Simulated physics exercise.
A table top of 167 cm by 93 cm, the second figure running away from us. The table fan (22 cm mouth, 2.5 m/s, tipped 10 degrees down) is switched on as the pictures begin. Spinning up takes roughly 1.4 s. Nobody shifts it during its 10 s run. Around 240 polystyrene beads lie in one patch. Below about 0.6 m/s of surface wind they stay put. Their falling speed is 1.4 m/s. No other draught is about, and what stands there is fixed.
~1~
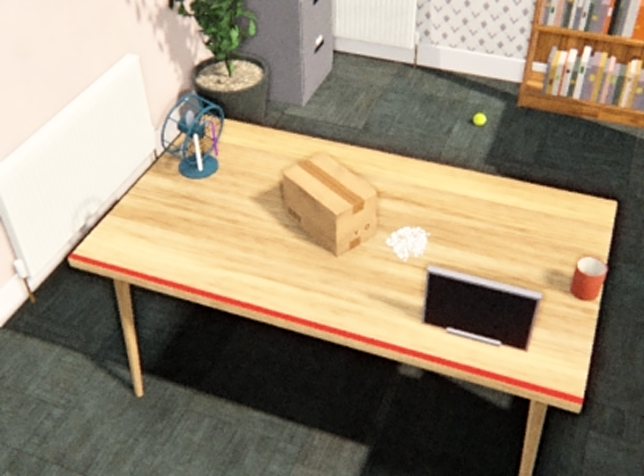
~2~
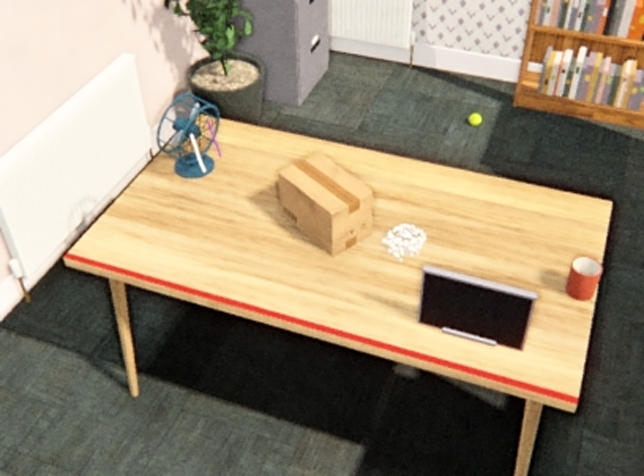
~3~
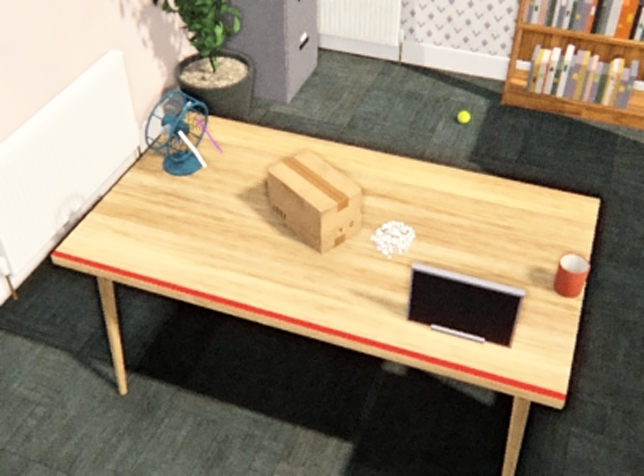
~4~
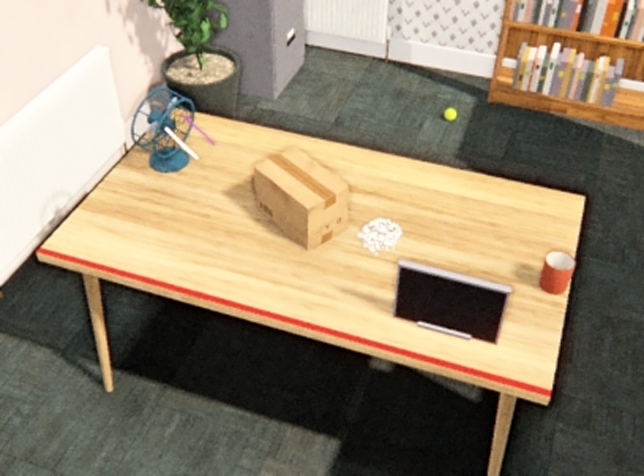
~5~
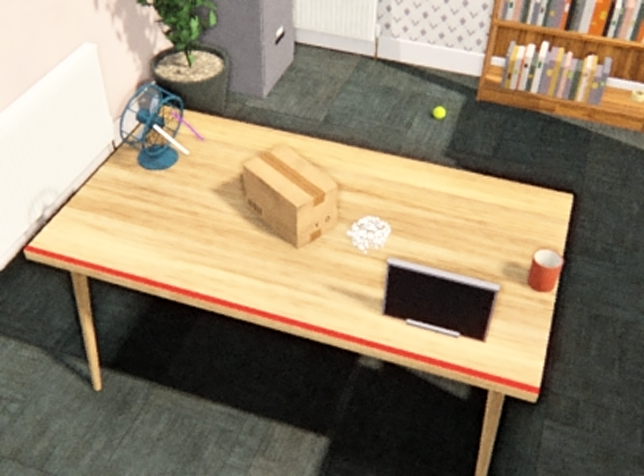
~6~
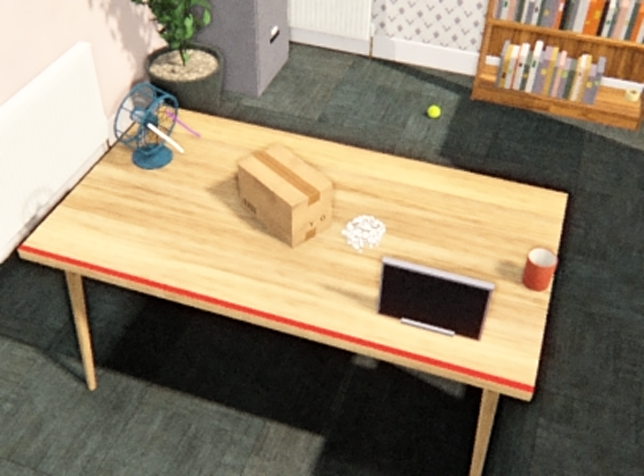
A wooden table holding a fan, box, white beads, laptop and mug drifts slightly left in view.
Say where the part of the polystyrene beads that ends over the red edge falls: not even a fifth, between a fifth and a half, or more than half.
Of the polystyrene beads, less than a fifth end over the red edge.
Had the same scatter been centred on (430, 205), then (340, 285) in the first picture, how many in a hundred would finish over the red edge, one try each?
In turn about 0 %, 70 %.
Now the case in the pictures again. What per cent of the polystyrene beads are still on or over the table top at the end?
Near 20 %.
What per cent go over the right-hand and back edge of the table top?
Roughly 20 % right-hand, 60 % back.
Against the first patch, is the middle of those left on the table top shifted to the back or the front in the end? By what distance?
To the back, by about 10 cm.
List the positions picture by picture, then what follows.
The middle of the polystyrene beads is near (409, 241), none has stirred yet and the mouth of the table fan is at (193, 130), in the first frame.
The middle of the polystyrene beads is near (406, 242), none has stirred yet and the red edge is centred on (295, 324), in the second frame.
The middle of the polystyrene beads is near (395, 239), none has stirred yet, the top of a box is at (314, 179) and the top of a laptop is at (468, 278), in the third frame.
The middle of the polystyrene beads is near (382, 236) and none has stirred yet, in the fourth frame.
The middle of the polystyrene beads is near (371, 234) and none has stirred yet, in the fifth frame.
The middle of the polystyrene beads is near (366, 233) and none has stirred yet, in the sixth frame.
Then, 0.9 s after the last picture, 100 % are on the move or not yet settled, 0 % are over the red edge; the middle of those still in play is near (366, 233).
Then, 2.1 s after the last picture, 100 % are on the move or not yet settled, 0 % are over the red edge; the middle of those still in play is near (364, 231).
Then, 4.4 s after the last picture, 88 % are on the move or not yet settled, 0 % are over the red edge; the middle of those still in play is near (358, 195).
Then, 8.9 s after the last picture, at the end, 0 % are over the red edge; the middle of those still in play is near (358, 212).
